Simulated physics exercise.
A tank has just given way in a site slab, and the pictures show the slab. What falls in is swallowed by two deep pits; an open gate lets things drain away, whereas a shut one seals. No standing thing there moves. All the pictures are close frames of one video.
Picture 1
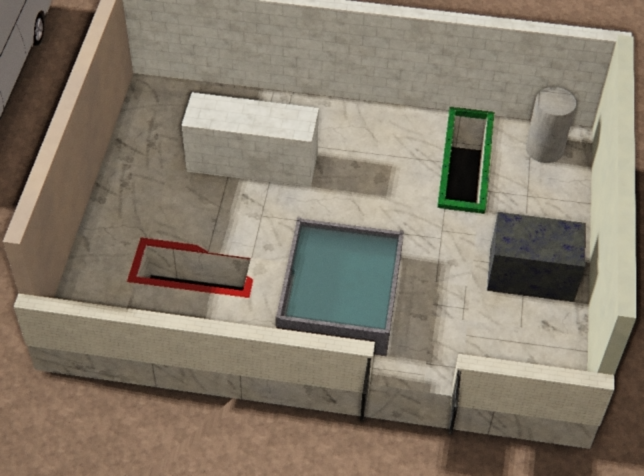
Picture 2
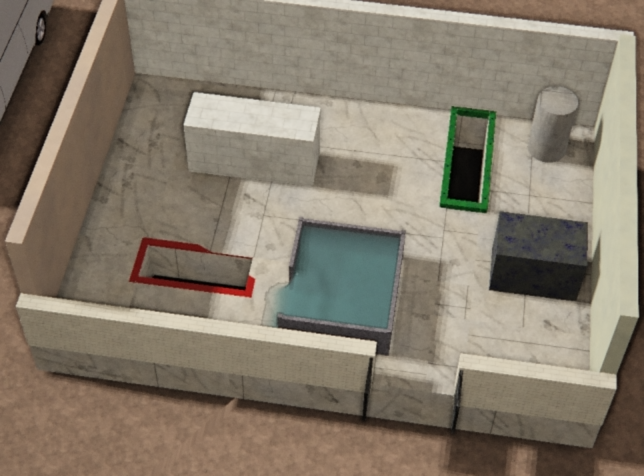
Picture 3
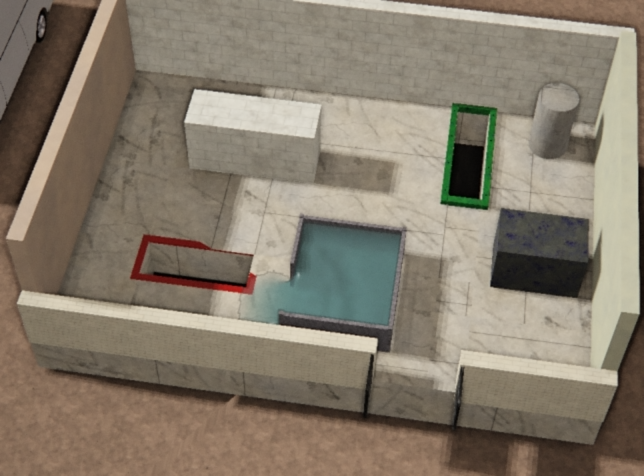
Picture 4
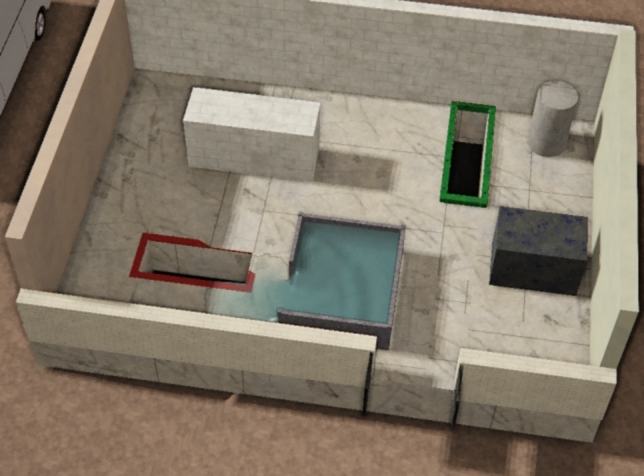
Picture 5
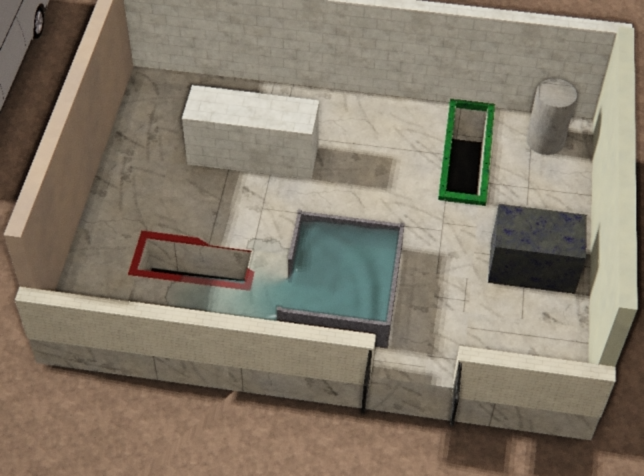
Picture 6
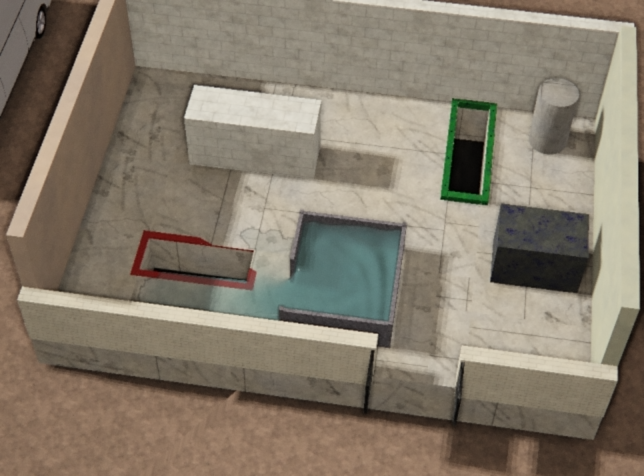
To begin with, still blue-green water fills a square tank on a pale, walled slab with a red-edged pit and a green-edged pit. The tank's left side opens, and water pours out through the gap. It spreads leftward across the floor toward the red-edged pit, while the blocks and cylinder stay still.
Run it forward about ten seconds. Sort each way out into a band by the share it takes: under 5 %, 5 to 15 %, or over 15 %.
Shares: The gate takes under 5 %; the red pit takes over 15 %; the green pit takes under 5 %.
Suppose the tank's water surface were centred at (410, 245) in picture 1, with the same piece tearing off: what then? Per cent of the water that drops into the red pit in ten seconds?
Red: 40 %.
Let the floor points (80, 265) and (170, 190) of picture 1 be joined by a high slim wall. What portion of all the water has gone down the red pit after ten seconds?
Roughly, in per cent: Red 55.
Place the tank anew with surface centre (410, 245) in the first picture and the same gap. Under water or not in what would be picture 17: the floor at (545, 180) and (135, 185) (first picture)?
Untouched, swamped.
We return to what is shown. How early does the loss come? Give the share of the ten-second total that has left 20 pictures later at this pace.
Roughly 50 percent.
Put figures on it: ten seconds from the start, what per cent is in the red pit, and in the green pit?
I'd say near 30 %, and near 0 %.
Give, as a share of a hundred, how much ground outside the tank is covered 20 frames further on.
About 30 %.
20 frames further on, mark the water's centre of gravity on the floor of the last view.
The centre of mass sits at about (227, 278).
A moment on, water covers 10 % of the floor; the gate 0 %, the red pit 6 %, the green pit 0 %.
Next, water covers 15 % of the floor; the gate 0 %, the red pit 10 %, the green pit 0 %.
Then, water covers 30 % of the floor; the gate 0 %, the red pit 16 %, the green pit 0 %.
Later, water covers 40 % of the floor; the gate 0 %, the red pit 22 %, the green pit 0 %.
In the end, water covers 60 % of the floor; the gate 1 %, the red pit 31 %, the green pit 0 %.
